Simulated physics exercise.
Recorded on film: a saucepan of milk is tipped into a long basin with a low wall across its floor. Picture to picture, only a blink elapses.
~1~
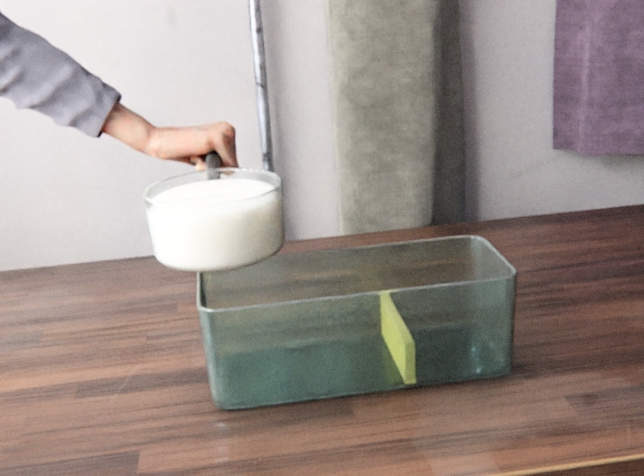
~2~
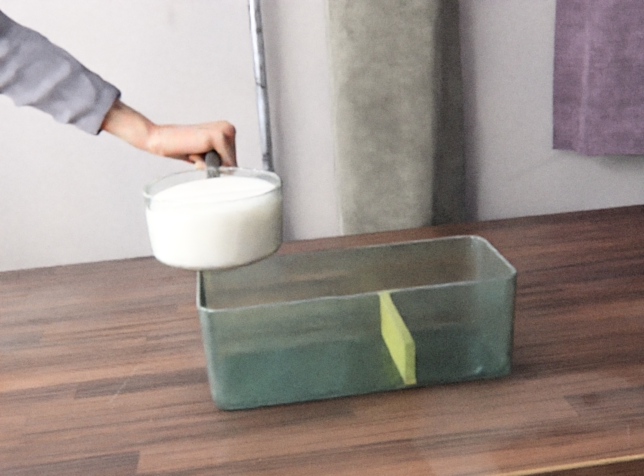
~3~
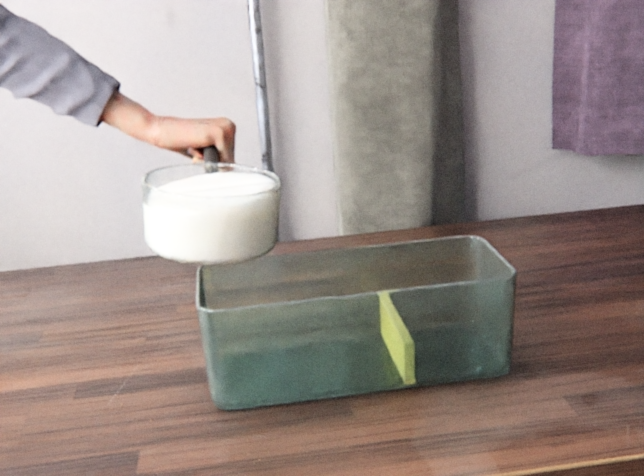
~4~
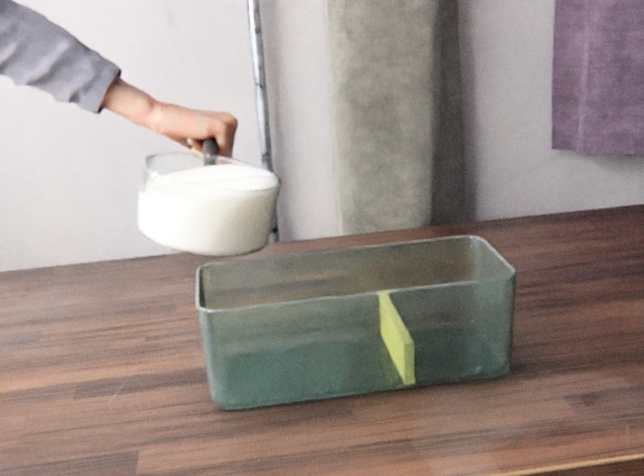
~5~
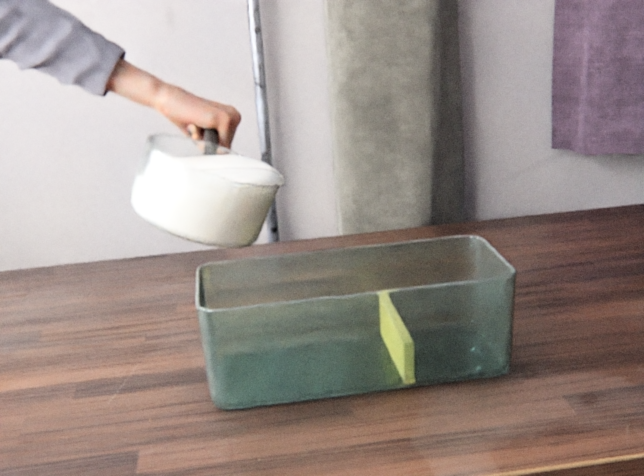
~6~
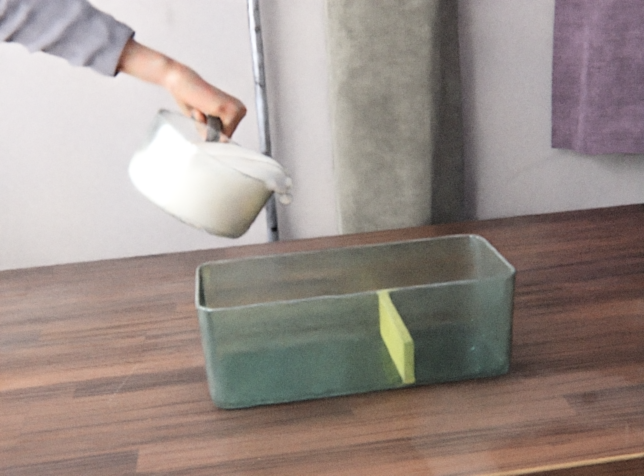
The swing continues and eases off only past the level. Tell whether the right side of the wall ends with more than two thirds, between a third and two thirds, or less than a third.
The right side ends with between a third and two thirds.
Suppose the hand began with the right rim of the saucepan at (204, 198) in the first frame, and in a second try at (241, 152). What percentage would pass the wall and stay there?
Near 10 % and 15 %.
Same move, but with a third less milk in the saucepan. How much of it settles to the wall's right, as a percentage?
Result: Around 35 per cent.
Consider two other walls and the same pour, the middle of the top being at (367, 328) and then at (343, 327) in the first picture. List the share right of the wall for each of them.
65 %, then 75 %.
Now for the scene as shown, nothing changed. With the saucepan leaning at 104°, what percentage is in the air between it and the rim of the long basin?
Some 55 per cent, I'd say.
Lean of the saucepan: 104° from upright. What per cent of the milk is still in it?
Roughly 25 percent.
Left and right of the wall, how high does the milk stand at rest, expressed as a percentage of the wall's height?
On the left roughly 30, on the right roughly 50.
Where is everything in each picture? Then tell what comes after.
It leans 0°; its right rim is at (281, 181); the milk meets the walls at (149, 202) and (278, 189); the long basin's rim runs from (199, 288) to (499, 255); the wall's top is at (396, 319), in the first frame.
It leans 2°; its right rim is at (280, 182); the milk meets the walls at (148, 200) and (278, 187), in the second frame.
It leans 6°; its right rim is at (280, 182); the milk meets the walls at (146, 197) and (277, 181), in the third frame.
It leans 14°; its right rim is at (279, 182); the milk meets the walls at (143, 188) and (278, 176), in the fourth frame.
It leans 24°; its right rim is at (278, 182); the milk meets the walls at (141, 173) and (277, 175); 3 per cent is over the edge, in the fifth frame.
It leans 36°; its right rim is at (277, 181); the milk meets the walls at (138, 153) and (265, 166); 6 per cent is over the edge, in the sixth frame.
A moment on, the saucepan is tipped right over and 25 per cent is still to pour, 19 is left of the wall and 1 right of it.
Next, the saucepan is tipped right over and 1 per cent is still to pour, 30 is left of the wall and 57 right of it.
Then the saucepan is tipped right over and 0 per cent is still to pour, 41 is left of the wall and 36 right of it.
Later the saucepan is tipped right over and 0 per cent is still to pour, 47 is left of the wall and 47 right of it.
Finally, 49 per cent lies left of the wall, 46 right of it and 6 outside.
